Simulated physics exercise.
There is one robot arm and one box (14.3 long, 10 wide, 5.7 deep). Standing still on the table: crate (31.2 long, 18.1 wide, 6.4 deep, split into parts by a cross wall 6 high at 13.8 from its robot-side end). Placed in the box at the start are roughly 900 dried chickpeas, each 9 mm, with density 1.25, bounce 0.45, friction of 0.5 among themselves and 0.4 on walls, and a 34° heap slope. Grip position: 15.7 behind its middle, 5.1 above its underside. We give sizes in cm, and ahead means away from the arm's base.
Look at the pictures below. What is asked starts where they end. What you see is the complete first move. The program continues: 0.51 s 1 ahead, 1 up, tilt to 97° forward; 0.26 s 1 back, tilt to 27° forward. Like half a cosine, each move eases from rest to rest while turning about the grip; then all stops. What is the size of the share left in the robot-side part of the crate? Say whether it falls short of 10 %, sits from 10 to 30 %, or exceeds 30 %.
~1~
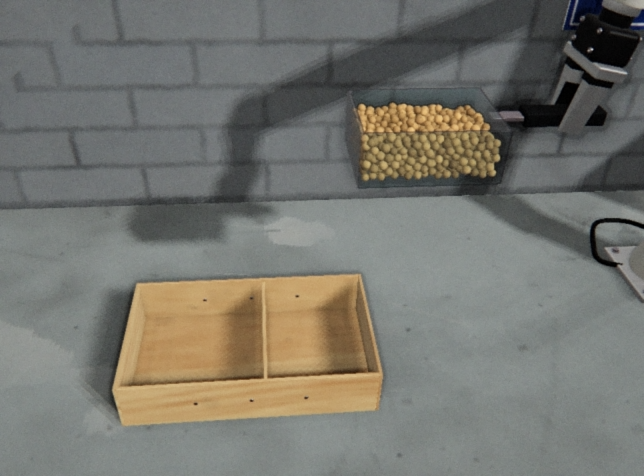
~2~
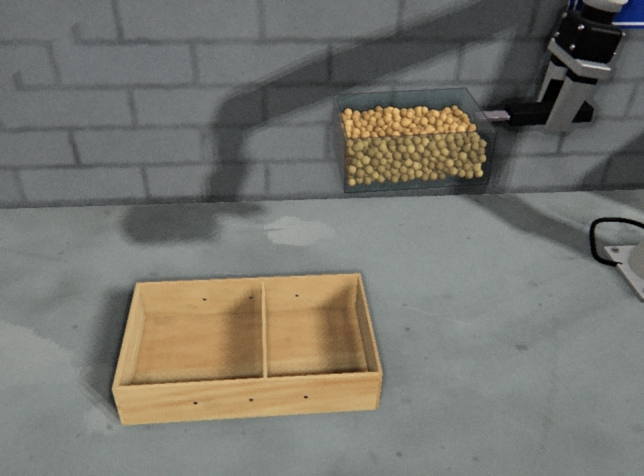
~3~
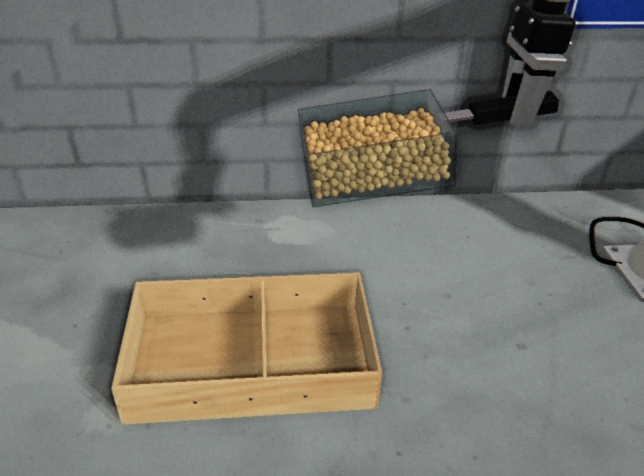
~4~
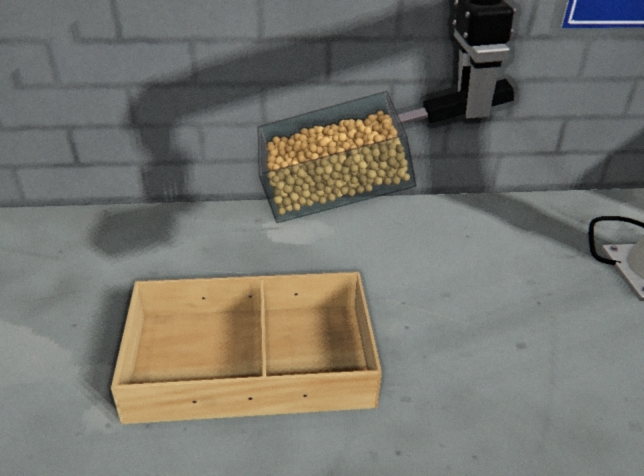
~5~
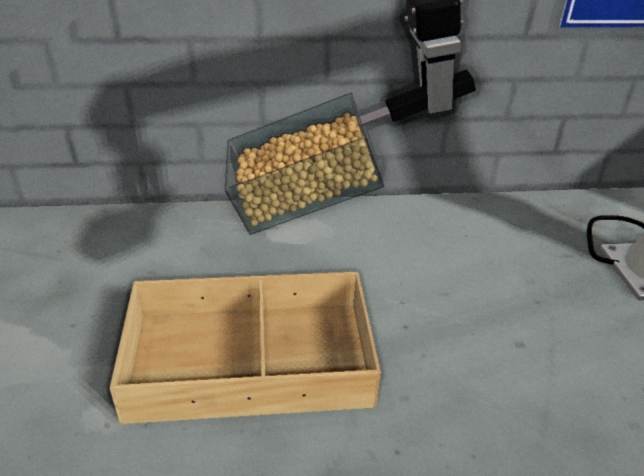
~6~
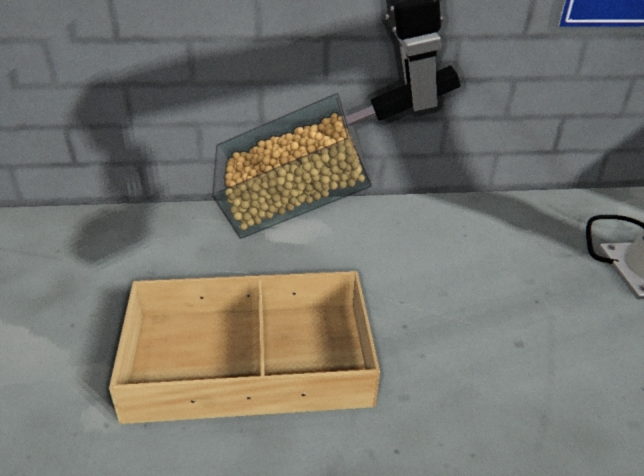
It sits from 10 to 30 %.
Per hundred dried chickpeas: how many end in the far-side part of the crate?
I'd say some 10 per cent.
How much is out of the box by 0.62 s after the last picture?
My estimate is roughly 35 % gone.
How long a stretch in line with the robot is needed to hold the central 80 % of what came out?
Roughly 56 cm long.
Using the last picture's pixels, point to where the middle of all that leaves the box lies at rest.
Near (324, 352).
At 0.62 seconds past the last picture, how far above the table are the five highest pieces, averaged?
I'd put it near 28 cm.
Then, 0.31 s after the last picture, tilted 72° forward, highest piece 29 above the table; 890 in the box, 10 in flight or on a rim.
Then, 0.62 s after the last picture, tilted 72° forward, highest piece 29 above the table; 570 in the box, 177 in the robot-side part, 114 on the table or floor, 39 in flight or on a rim.
Then, 0.97 s after the last picture, tilted 27° forward, highest piece 31 above the table; 433 in the box, 184 in the robot-side part, 146 on the table or floor, 3 in the far-side part, 134 in flight or on a rim.
Then, 2.02 s after the last picture, tilted 27° forward, highest piece 31 above the table; 429 in the box, 212 on the table or floor, 184 in the robot-side part, 75 in the far-side part.
Final count, 429 in the box, 212 on the table or floor, 184 in the robot-side part, 75 in the far-side part. That is 20 % in the robot-side part of the crate.
